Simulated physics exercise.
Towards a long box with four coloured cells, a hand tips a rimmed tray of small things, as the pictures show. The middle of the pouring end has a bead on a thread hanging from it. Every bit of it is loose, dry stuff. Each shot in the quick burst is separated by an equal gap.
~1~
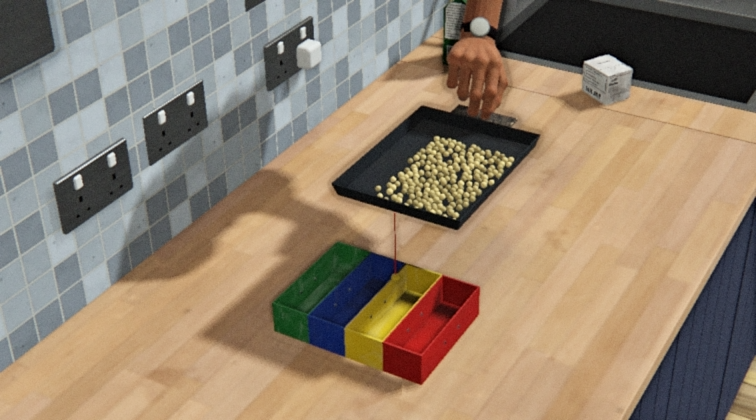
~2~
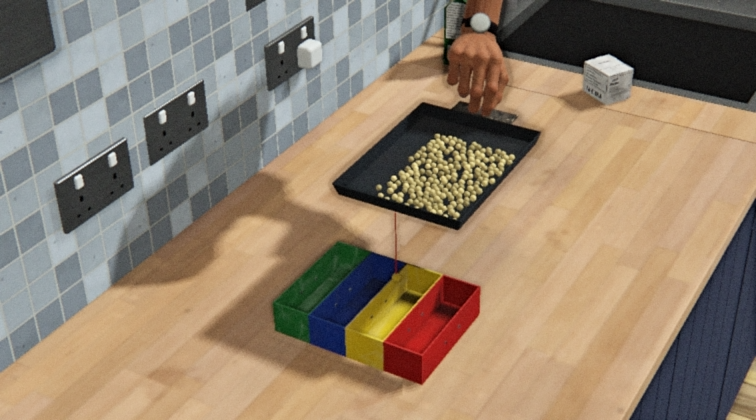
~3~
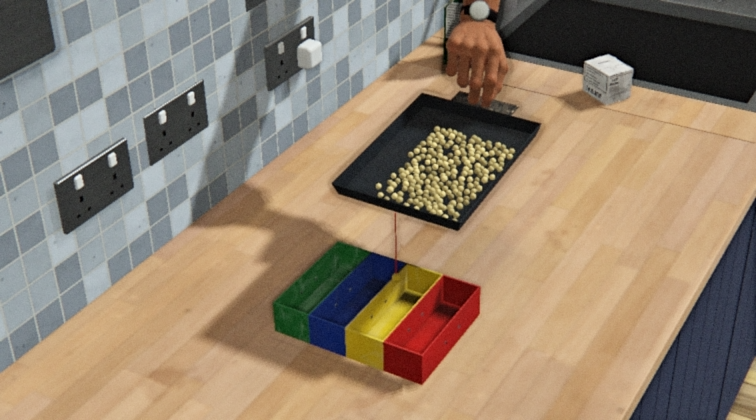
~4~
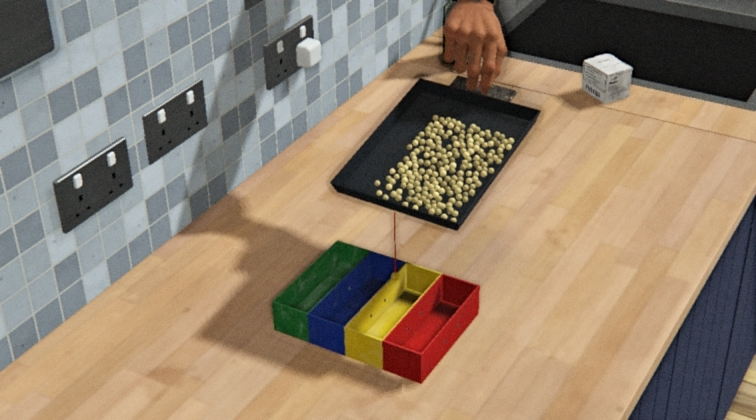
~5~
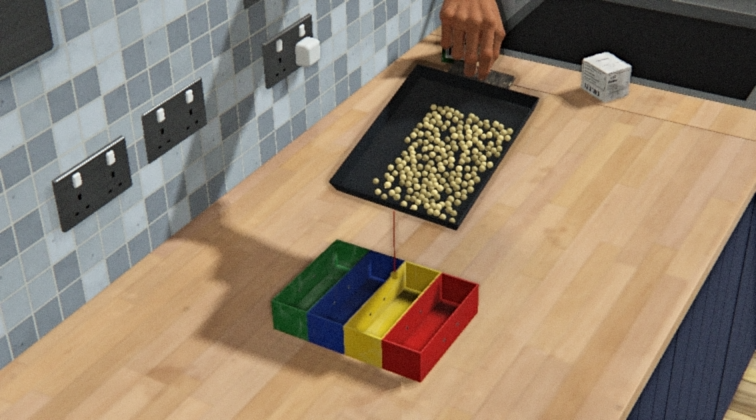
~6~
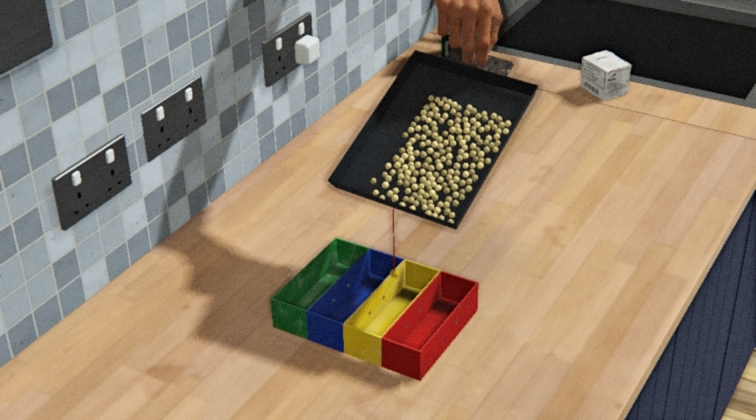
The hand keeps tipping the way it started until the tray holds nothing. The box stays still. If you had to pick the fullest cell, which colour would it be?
It would be red.
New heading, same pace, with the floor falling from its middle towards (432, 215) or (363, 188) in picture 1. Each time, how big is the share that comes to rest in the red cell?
Lab note: Try 1 = 60 %, try 2 = 0 %.
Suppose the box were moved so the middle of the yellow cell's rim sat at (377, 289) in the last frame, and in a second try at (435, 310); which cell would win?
In the first case it's red, in the second it's the yellow one.
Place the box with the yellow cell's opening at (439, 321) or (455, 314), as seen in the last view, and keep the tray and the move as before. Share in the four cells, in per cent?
First placement near 100 percent, second near 100 percent.
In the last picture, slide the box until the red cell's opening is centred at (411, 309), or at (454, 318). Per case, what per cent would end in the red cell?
40 and 30 in a hundred.
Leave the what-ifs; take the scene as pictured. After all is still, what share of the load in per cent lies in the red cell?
Result: Near 40 %.
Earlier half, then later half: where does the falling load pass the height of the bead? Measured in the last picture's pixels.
The opening half passes (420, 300), the closing half (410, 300).
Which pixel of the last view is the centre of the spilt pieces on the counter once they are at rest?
Check roughly (470, 384) and you'll find the middle.
Soon after the last picture, tray tipped steeply; nearly all on the tray; a stray few falling or outside the box.
A little later, tray tipped past a quarter turn; about a quarter on the tray; about a quarter in the red cell; a small part in the yellow cell; a stray few in the blue cell; about a third falling or outside the box.
Later still, tray tipped past a quarter turn; about half in the red cell; about a quarter in the yellow cell; a small part in the blue cell; a stray few in the green cell; about a quarter falling or outside the box.
At rest, tray tipped past a quarter turn; about half in the red cell; about a quarter in the yellow cell; a small part in the blue cell; a stray few in the green cell; about a quarter outside the box.
